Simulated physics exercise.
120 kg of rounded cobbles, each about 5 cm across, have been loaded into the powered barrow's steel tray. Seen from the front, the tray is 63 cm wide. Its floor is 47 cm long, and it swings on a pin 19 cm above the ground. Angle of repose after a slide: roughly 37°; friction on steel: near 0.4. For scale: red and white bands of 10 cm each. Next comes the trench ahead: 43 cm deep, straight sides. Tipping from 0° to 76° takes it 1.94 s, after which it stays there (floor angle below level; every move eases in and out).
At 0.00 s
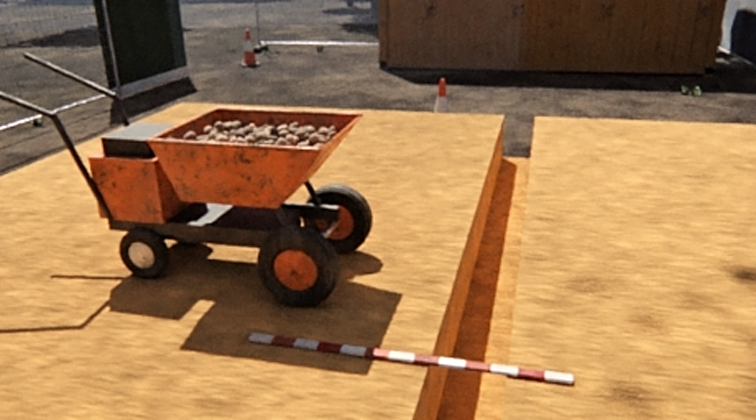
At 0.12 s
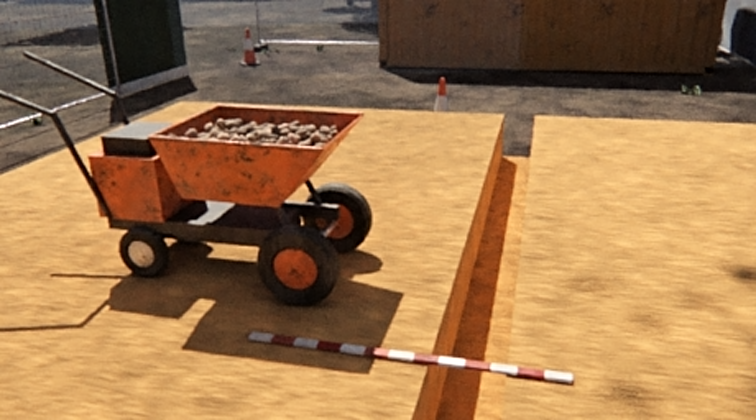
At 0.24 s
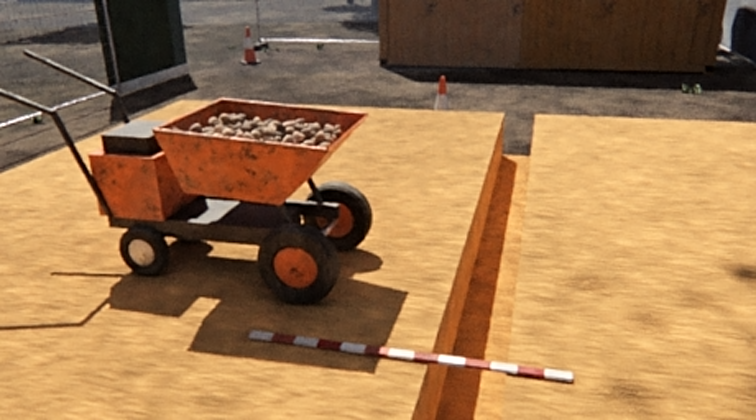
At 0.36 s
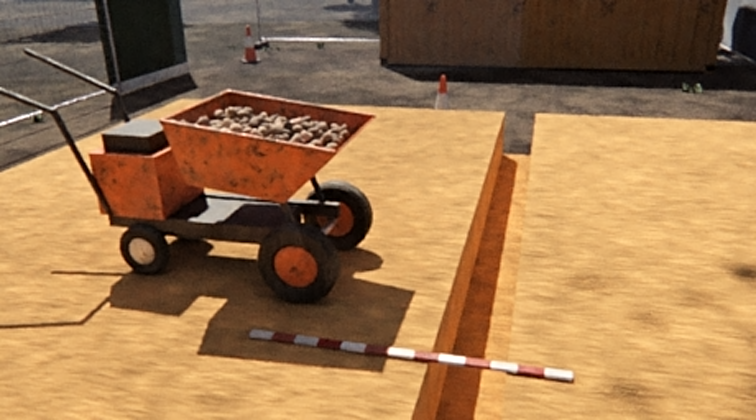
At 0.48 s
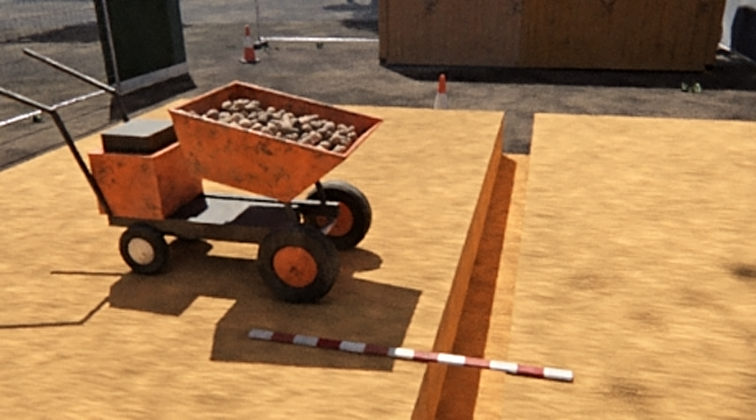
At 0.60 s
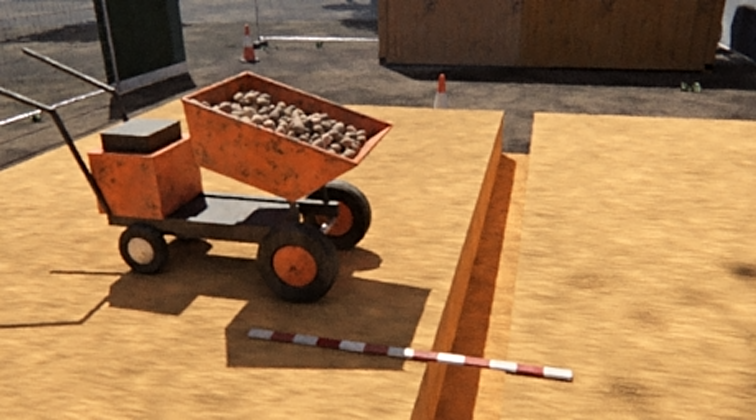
An orange powered barrow with a tray of rounded brownish stones stands on a sandy, raised surface in a sunlit yard, seen from its side and slightly above. A red and white banded pole lies in front, partly across a narrow trench to the right, with cones, fencing and a brown container behind. The tray slowly tilts down toward the right, its rear rising, while the barrow's wheels and the camera stay still.
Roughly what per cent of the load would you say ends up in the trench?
I'd say 99 per cent ends up in the trench.
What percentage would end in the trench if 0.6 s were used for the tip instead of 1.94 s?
Then some 75 per cent would.
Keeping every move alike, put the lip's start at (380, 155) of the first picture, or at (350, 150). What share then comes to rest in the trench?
Near 40 then near 75 percent.
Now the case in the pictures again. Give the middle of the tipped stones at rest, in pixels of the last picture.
Around (482, 349).
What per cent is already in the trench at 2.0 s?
About 70 per cent by then.
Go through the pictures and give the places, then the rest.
The first frame shows lip at (320, 151), floor tilted 0°, highest stones at (256, 131).
The second frame shows lip at (322, 150), floor tilted 1°, highest stones at (257, 129); the stones move at 0.1 m/s on average.
In the third frame, the tray is at 3°, its lip at (327, 151); the top of the load is at (238, 124); the stones move at 0.2 m/s on average.
The fourth frame shows lip at (336, 153), floor tilted 7°, highest stones at (239, 117); the stones move at 0.3 m/s on average.
In the fifth frame, the tray is at 12°, its lip at (346, 158); the top of the load is at (244, 110); the stones move at 0.4 m/s on average.
The sixth frame shows lip at (357, 165), floor tilted 17°, highest stones at (253, 100); the stones move at 0.5 m/s on average.
After 1.5 s the floor is at 64°; 97 % in the tray, 1 % short of the trench, 2 % in the trench; the foremost stones are at (452, 254).
After 2.0 s the floor is at 76°; 29 % in the tray, 1 % short of the trench, 69 % in the trench; the foremost stones are at (518, 335).
After 2.4 s the floor is at 76°; 6 % in the tray, 1 % short of the trench, 92 % in the trench, 1 % past the trench; the foremost stones are at (535, 316).
After 4.3 s the floor is at 76°; 0 % in the tray, 99 % in the trench, 1 % past the trench; the foremost stones are at (536, 329).
